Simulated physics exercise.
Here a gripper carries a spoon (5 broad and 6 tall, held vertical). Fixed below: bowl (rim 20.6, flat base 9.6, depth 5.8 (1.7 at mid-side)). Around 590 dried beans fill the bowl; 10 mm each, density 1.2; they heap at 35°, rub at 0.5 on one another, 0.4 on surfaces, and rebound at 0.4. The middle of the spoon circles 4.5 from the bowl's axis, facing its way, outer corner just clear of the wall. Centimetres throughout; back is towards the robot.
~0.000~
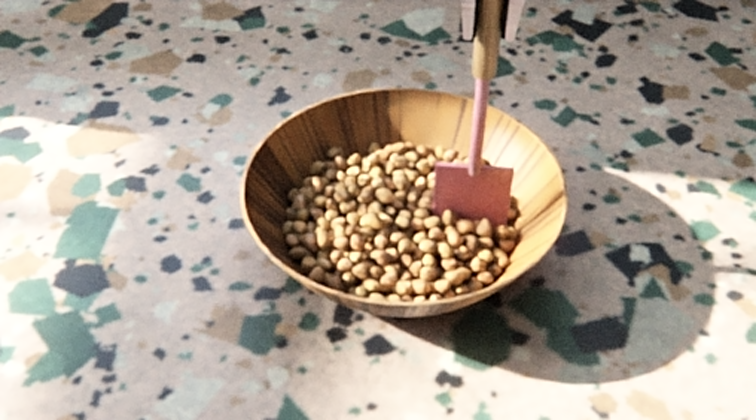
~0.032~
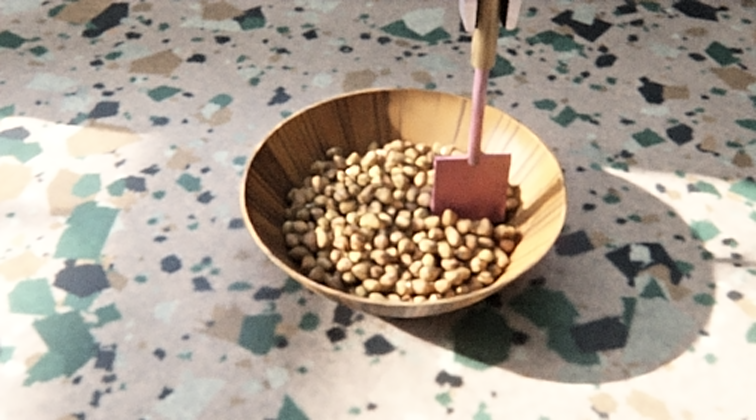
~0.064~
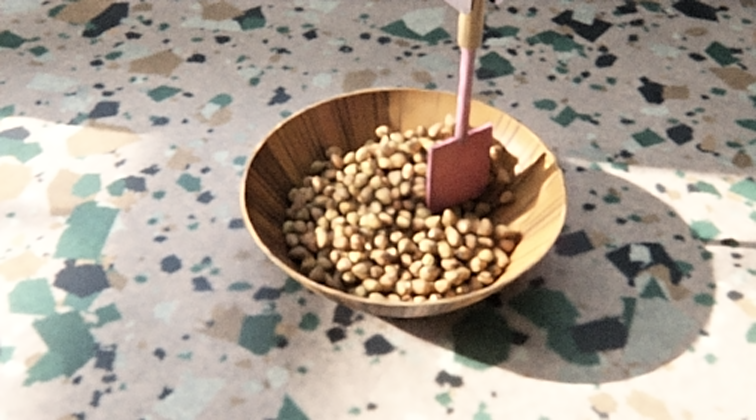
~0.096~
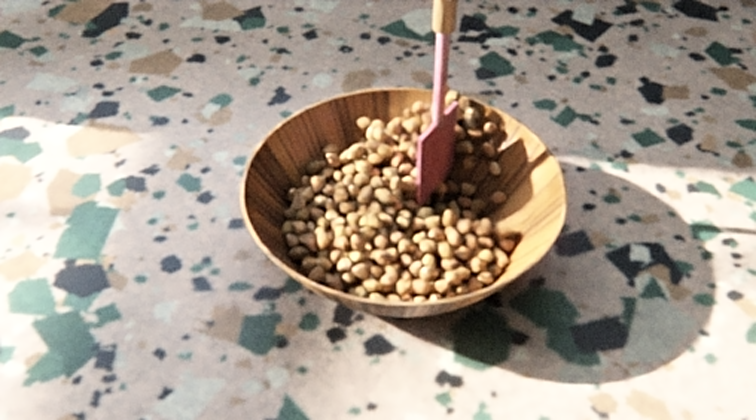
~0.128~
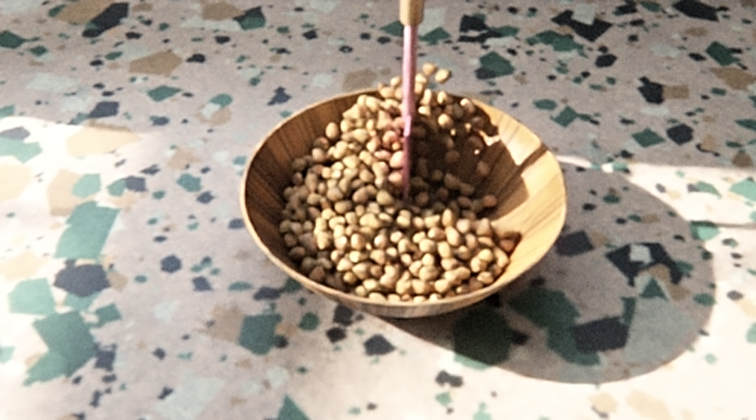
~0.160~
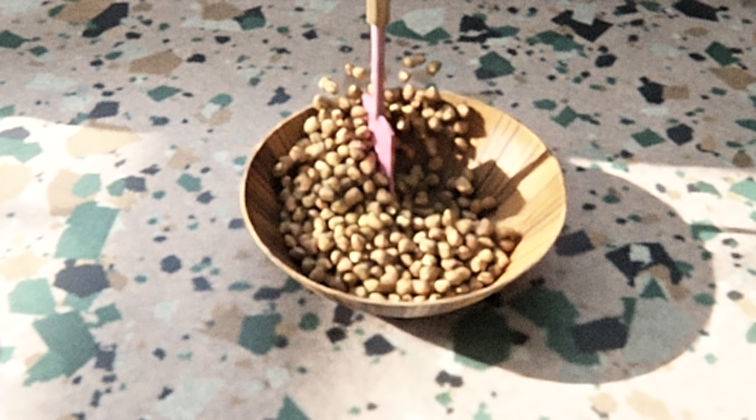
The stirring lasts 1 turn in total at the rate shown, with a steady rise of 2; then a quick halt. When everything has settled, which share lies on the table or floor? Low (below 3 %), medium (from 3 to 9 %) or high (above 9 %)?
Share on the table or floor: High (above 9 %).
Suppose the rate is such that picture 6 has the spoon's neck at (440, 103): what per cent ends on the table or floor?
Some 5 per cent.
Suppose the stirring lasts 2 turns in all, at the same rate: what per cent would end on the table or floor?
Then about 30 per cent.
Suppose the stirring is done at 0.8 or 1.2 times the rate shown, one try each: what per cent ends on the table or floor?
About 10 and 30 per cent.
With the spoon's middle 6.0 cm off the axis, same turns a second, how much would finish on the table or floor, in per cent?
It would be near 0 per cent.
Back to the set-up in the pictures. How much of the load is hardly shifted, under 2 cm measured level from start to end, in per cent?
Roughly 30 per cent.
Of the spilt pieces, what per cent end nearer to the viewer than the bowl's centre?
Roughly 80 per cent.
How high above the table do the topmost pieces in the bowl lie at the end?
Some 5.5 cm.
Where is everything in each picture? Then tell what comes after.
Spoon neck at (477, 148), 0° round; upper third of the load around (396, 213), from x 290 to 510, top at y 145; 591 in the bowl, in the first frame.
Spoon neck at (476, 137), 11° round; upper third of the load around (401, 203), from x 290 to 510, top at y 145, in the second frame.
Spoon neck at (463, 117), 36° round; upper third of the load around (403, 186), from x 290 to 510, top at y 125, in the third frame.
Spoon neck at (440, 102), 63° round; upper third of the load around (397, 174), from x 290 to 510, top at y 90, in the fourth frame.
Spoon neck at (410, 94), 89° round; upper third of the load around (377, 162), from x 285 to 510, top at y 70; 589 in the bowl, 2 in flight or on the tool, in the fifth frame.
Spoon neck at (379, 95), 116° round; upper third of the load around (355, 159), from x 280 to 510, top at y 60; 582 in the bowl, 9 in flight or on the tool, in the sixth frame.
By 0.27 s, 207° round, highest piece 9 above the table; 553 in the bowl, 12 on the table or floor, 26 in flight or on the tool.
By 0.38 s, 298° round, highest piece 9 above the table; 503 in the bowl, 52 on the table or floor, 36 in flight or on the tool.
By 0.63 s, 0° round, highest piece 5 above the table; 481 in the bowl, 110 on the table or floor.
By 1.33 s, 0° round, highest piece 5 above the table; 481 in the bowl, 110 on the table or floor.
Final count, 481 in the bowl, 110 on the table or floor. That is 19 % on the table or floor.
